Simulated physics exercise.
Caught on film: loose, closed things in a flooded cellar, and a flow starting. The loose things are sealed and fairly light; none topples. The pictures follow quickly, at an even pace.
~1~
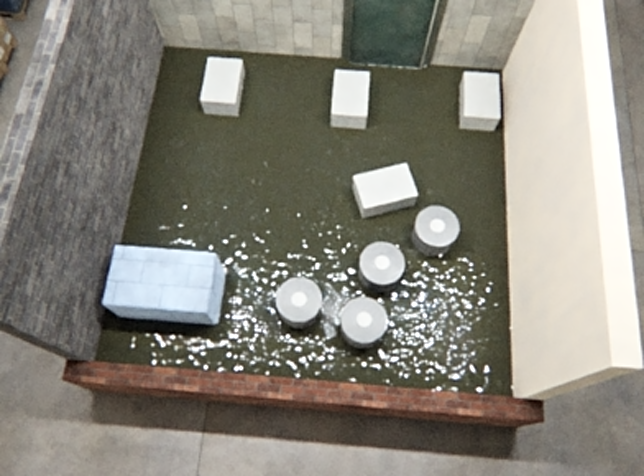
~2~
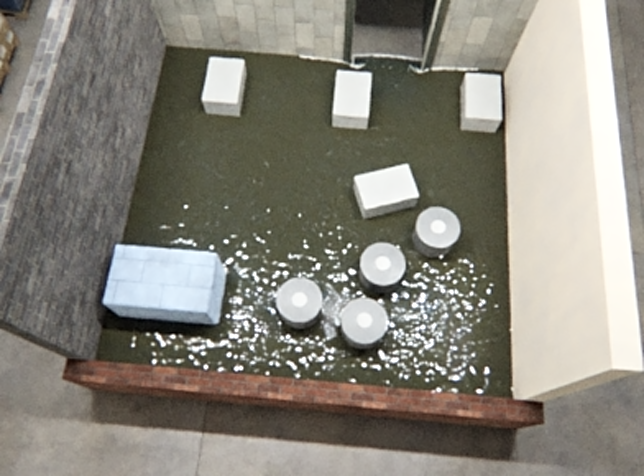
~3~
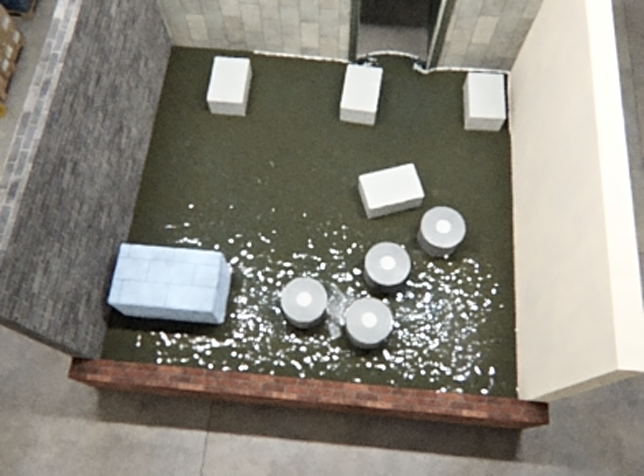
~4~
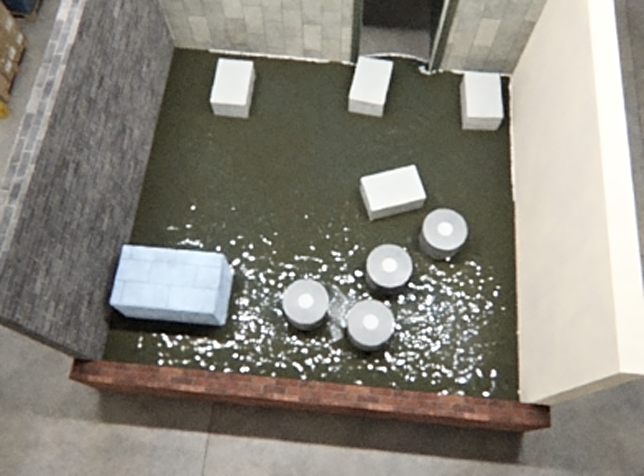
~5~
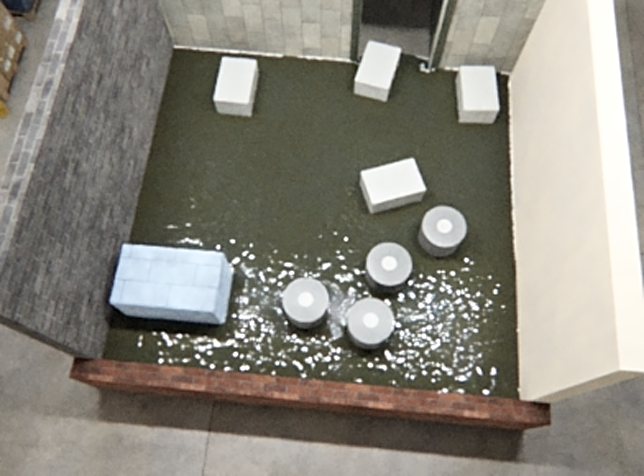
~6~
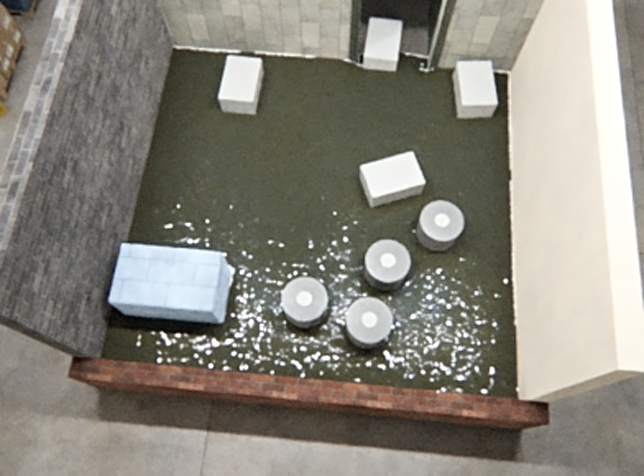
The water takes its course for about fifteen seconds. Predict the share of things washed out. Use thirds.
Share: Between one and two thirds.
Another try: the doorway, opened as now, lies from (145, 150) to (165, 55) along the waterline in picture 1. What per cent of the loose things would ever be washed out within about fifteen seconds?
Close to 50 %.
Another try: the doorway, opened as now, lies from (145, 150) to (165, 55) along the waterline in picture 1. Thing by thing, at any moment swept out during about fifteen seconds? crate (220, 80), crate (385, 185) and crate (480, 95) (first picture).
As listed: Yes, gone, no.
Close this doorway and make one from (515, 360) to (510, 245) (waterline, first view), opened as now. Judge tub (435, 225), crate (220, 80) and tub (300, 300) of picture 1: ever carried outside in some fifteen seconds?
In turn: Washed out, kept in, yes.
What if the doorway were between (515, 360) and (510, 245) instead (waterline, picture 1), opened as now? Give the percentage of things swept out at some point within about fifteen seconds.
I make it 80 per cent.
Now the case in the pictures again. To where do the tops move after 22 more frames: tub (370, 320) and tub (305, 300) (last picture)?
Near (384, 280) and (325, 254).
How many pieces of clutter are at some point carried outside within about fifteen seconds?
I count 4.
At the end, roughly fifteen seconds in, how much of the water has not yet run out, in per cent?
Roughly 58 per cent.
A moment on, 1 of 8 are out; 7 afloat.
Next, 2 of 8 are out; 6 afloat.
Later, 3 of 8 are out; 5 afloat.
In the end, 4 of 8 are out; 4 afloat.
